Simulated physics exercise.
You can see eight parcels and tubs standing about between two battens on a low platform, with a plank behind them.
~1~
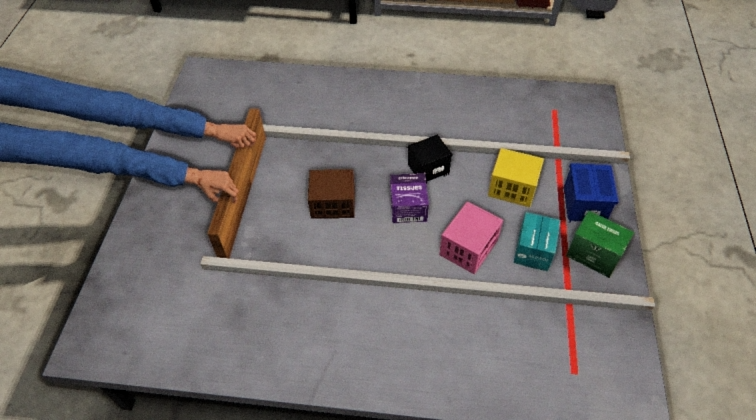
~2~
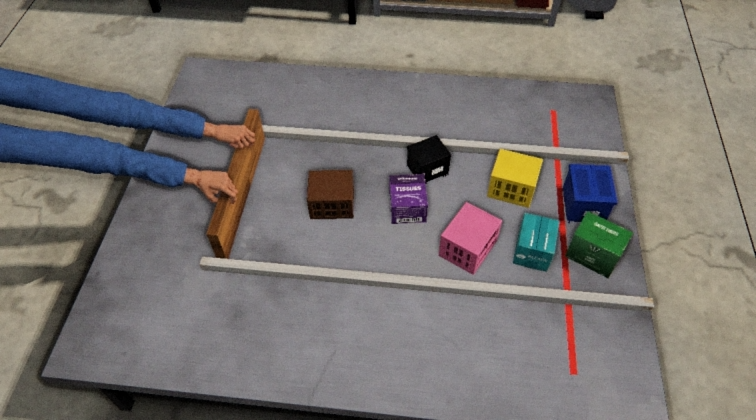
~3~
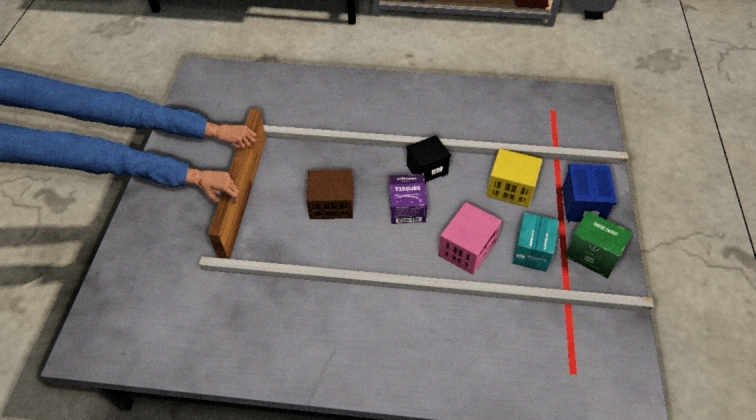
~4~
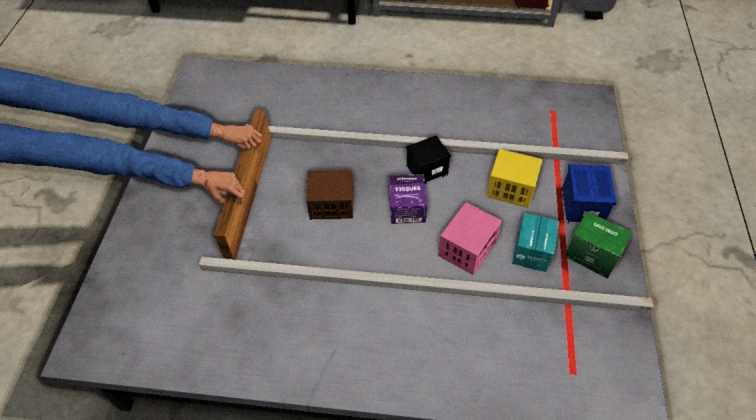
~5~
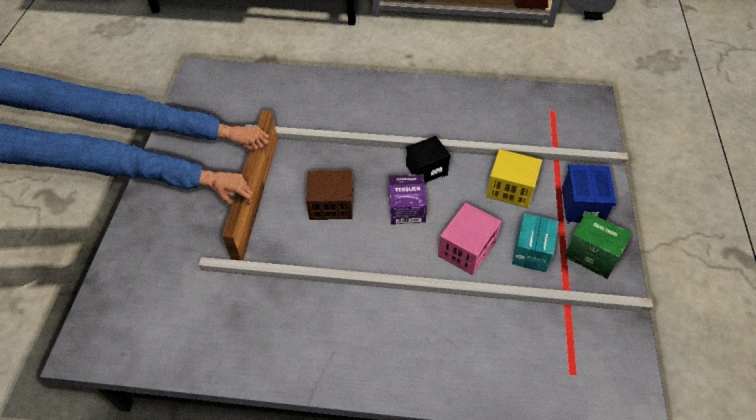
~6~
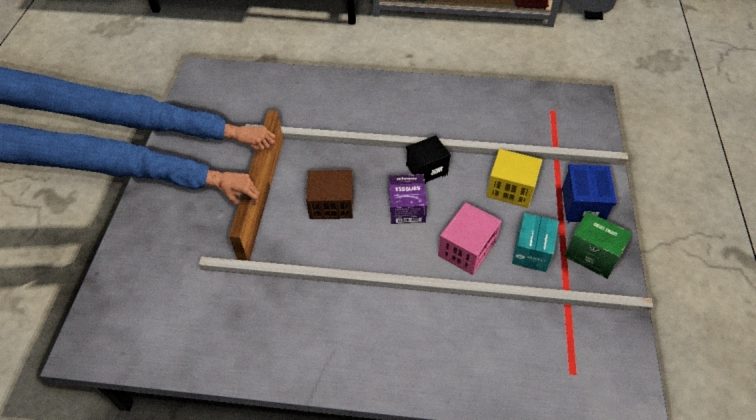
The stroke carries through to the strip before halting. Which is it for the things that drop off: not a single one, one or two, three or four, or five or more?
I foresee one or two drops here.
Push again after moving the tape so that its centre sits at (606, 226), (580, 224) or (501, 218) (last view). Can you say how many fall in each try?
Going through them in order, you'd see 5, 5 and 0.
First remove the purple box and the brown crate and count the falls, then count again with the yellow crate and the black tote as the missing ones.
Try 1: 2; try 2: 2.
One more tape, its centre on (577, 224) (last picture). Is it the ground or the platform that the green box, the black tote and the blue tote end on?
Okay, so the green box ends up down, the black tote is still on top, and finally the blue tote ends up down.
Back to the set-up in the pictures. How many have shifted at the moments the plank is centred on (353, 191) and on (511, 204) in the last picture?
So far 2, and 8 at the second.
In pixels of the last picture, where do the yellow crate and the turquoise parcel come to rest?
Yellow crate at (615, 170), turquoise parcel at (638, 261).
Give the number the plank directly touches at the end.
Count recorded: 3.
A little later, none off yet; green box at rest near (597, 245); blue tote at rest near (587, 195); turquoise parcel at rest near (535, 243).
Next, none off yet; green box shifted a little near (620, 247); blue tote shifted a little near (610, 194); turquoise parcel shifted about its own width near (574, 253).
When it is over, the number that fall off is one or two; down, blue tote and green box.
